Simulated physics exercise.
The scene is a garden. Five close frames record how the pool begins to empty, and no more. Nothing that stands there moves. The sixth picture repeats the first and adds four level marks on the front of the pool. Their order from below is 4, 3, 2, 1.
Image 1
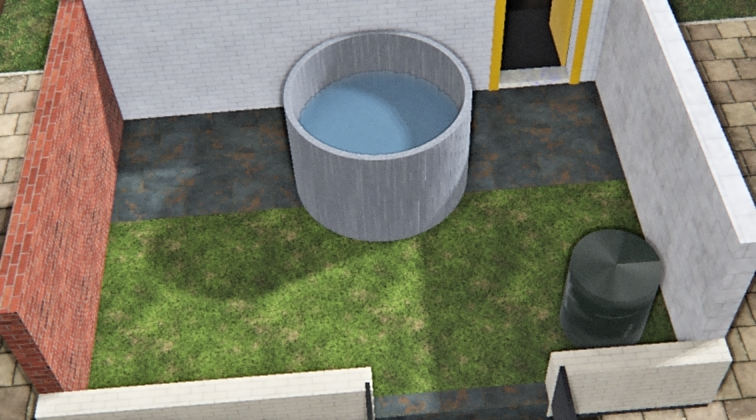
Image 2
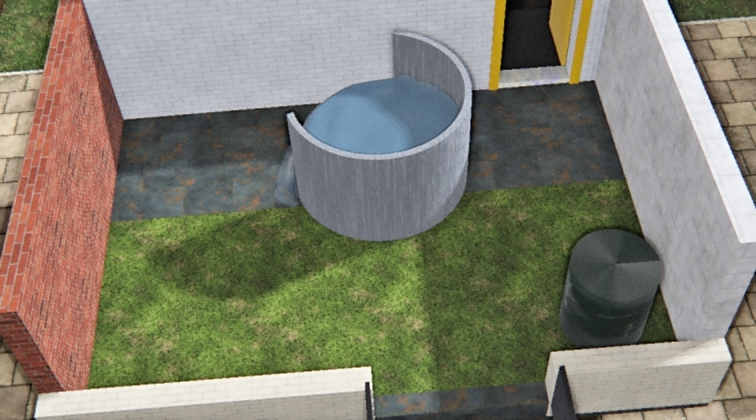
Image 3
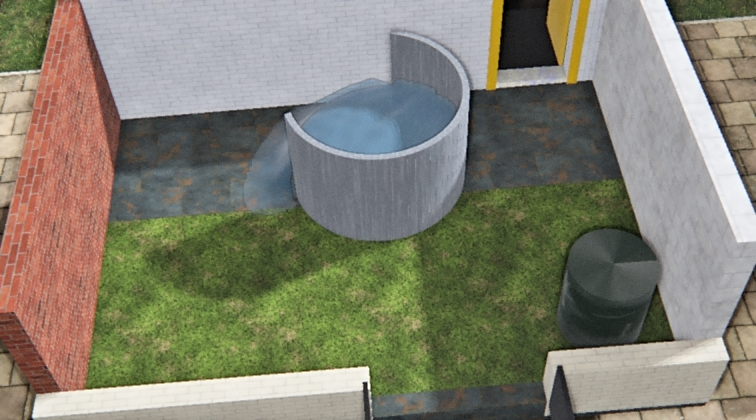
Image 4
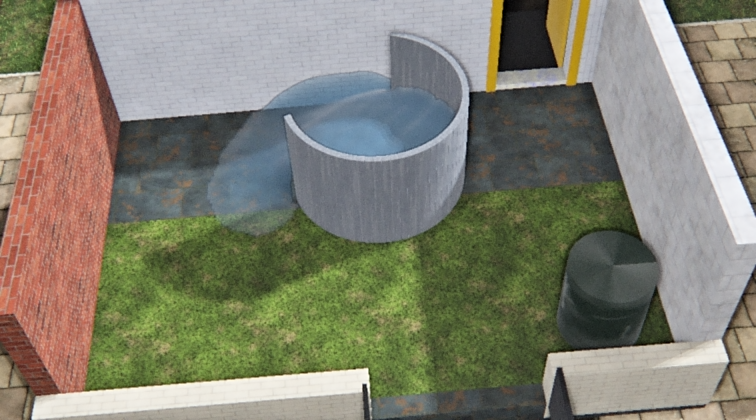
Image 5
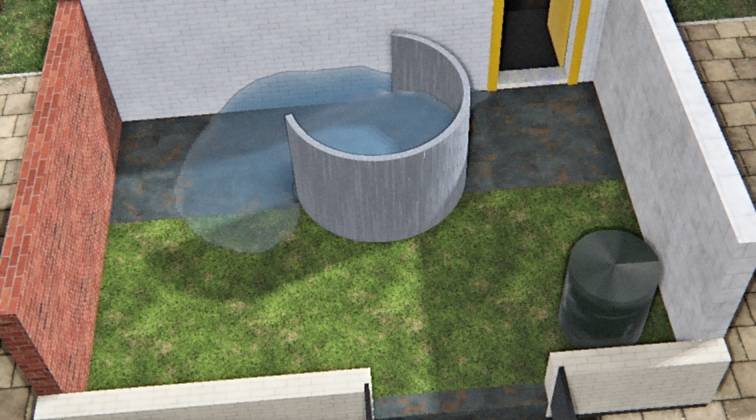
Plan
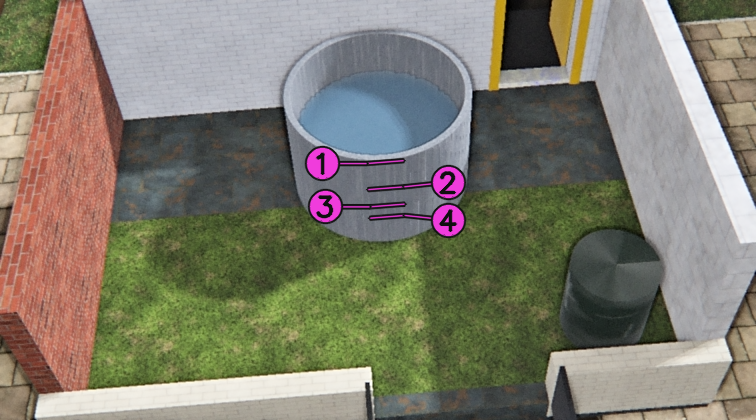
A round grey pool loses its left wall and water pours out leftward across the garden.
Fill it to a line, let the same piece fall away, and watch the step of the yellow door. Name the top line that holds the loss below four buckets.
It is 2.
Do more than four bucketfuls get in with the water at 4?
No, not at all.
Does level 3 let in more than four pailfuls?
No, that is safe.
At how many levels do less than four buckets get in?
Three of them.
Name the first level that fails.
The answer is 1.
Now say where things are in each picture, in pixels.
In the first picture, water in the pool at rest, its middle at (379, 126); foot of the yellow doorway at (534, 85); open gate at (461, 357).
In the second picture, 3 % of the ground under water, visible out to (289, 199).
In the third picture, 6 % of the ground under water, visible out to (255, 206).
In the fourth picture, 10 % of the ground under water, visible out to (223, 197).
In the fifth picture, 16 % of the ground under water, visible out to (203, 229).
In magenta, 1 at (385, 162); 2 at (386, 188); 3 at (386, 205); 4 at (387, 216); from the bottom up 4, 3, 2, 1.
If 1 is chosen, about 10 bucketfuls get in.
If 2 is chosen, a splash gets over, under a bucket.
If 3 is chosen, nothing gets over.
If 4 is chosen, nothing gets over.
